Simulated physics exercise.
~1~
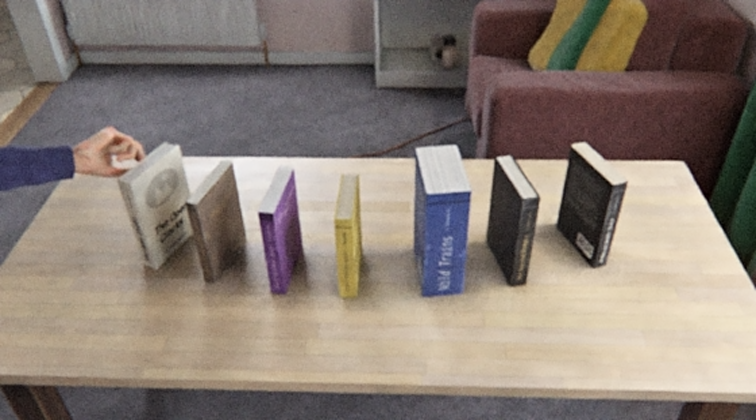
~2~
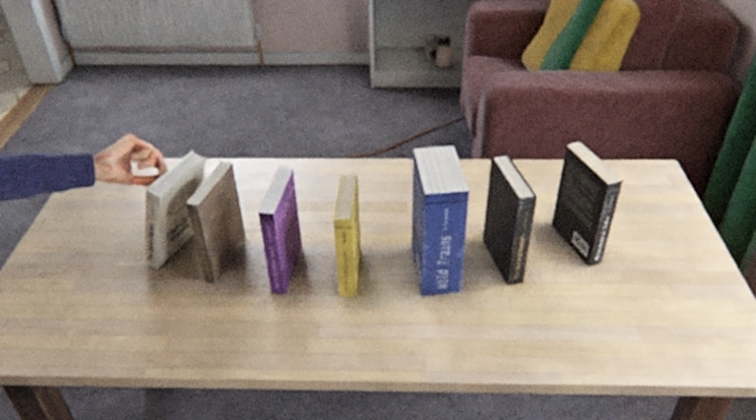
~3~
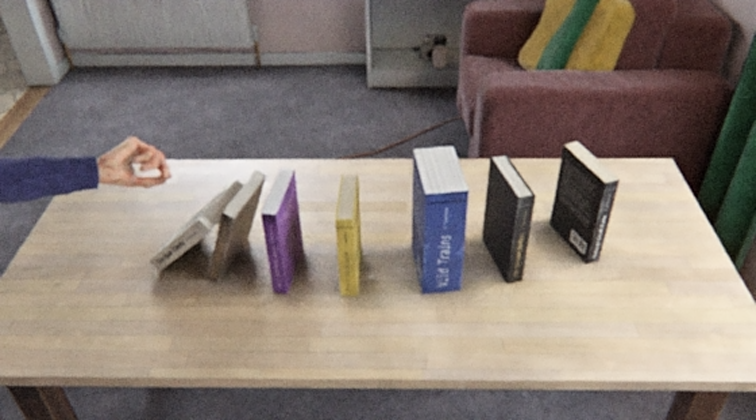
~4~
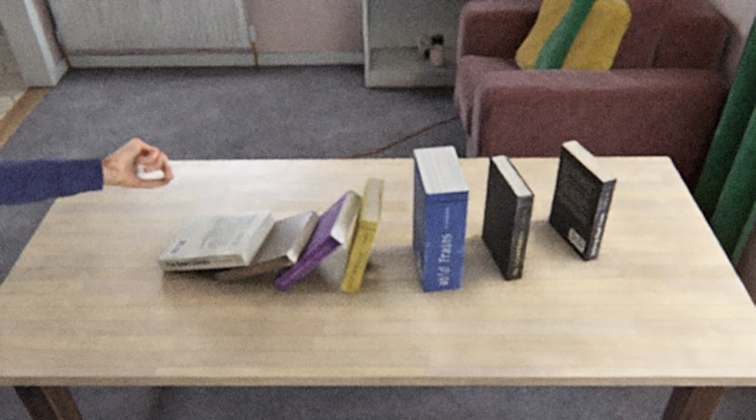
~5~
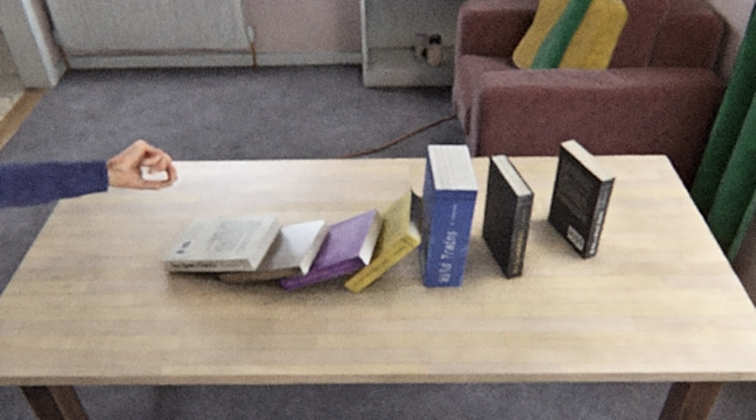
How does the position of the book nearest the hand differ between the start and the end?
At the start the book nearest the hand stands upright, and by the end it lies on its side on the table.
